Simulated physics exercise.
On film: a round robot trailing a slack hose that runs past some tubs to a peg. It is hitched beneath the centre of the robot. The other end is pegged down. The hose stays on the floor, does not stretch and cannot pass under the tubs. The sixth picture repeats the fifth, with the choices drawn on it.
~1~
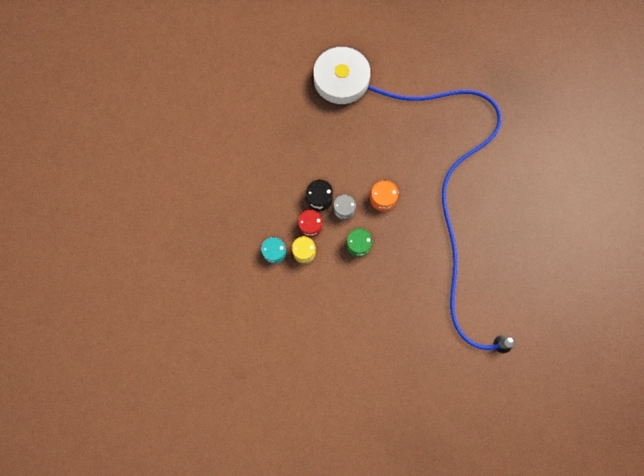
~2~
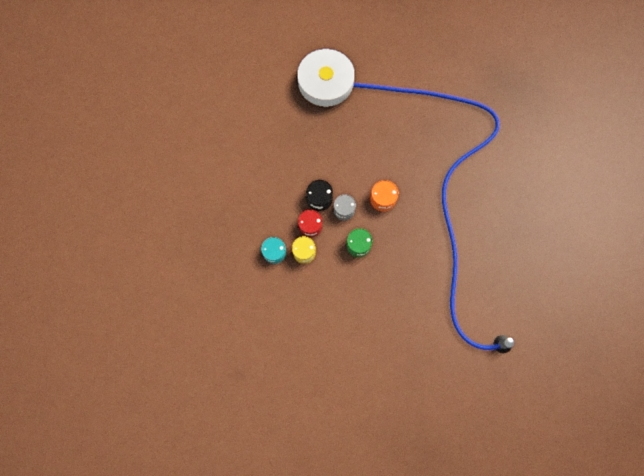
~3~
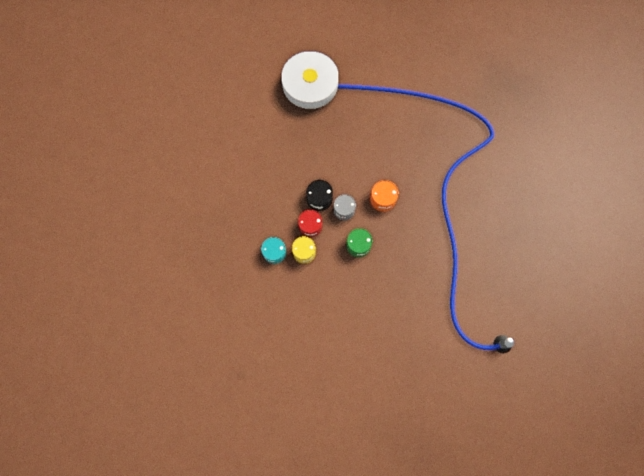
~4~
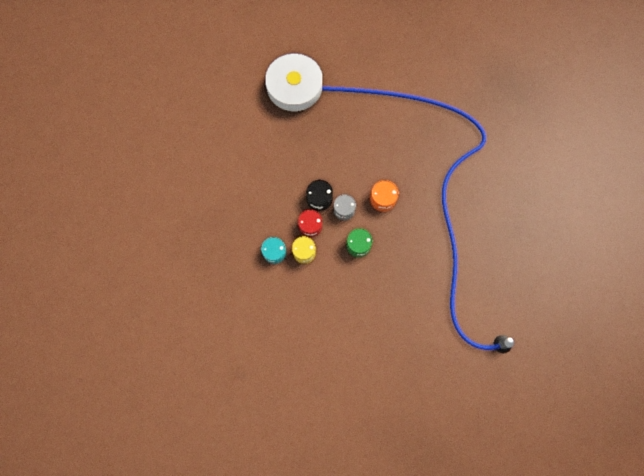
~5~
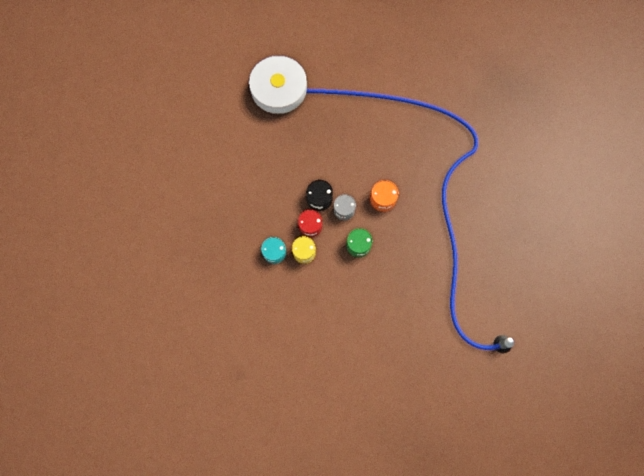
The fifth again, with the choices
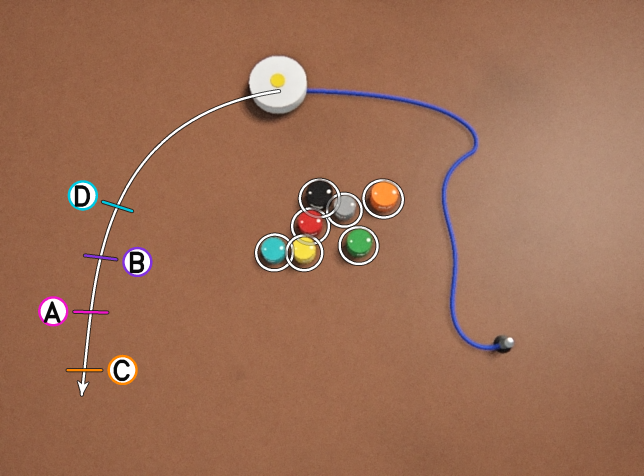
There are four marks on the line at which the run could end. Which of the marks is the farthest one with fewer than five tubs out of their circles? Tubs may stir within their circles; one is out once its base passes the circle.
No farther than A.
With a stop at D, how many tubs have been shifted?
By then, none.
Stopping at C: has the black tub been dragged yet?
Yes.
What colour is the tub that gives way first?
The orange one.
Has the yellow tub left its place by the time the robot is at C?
Yes.
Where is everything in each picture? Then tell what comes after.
In the first frame, robot (342, 77); peg (506, 344); red tub (310, 224).
In the second frame, robot (326, 79); grey tub (345, 208).
In the third frame, robot (310, 81); black tub (320, 195).
In the fourth frame, robot (294, 84); yellow tub (304, 250).
In the fifth frame, robot (279, 86); peg (506, 344); red tub (310, 224); grey tub (345, 208).
On the copy, A at (91, 312); B at (101, 257); C at (84, 370); D at (117, 206); the route from (279, 91) via (123, 196) to (82, 395).
On A. First, robot (176, 125).
Then, robot (110, 212).
Finally, robot (86, 311); red tub (309, 229); black tub (321, 207); orange tub (366, 220); two over the rings.
By contrast, B is within the limit but short; C has six over the rings; D is within the limit but short.
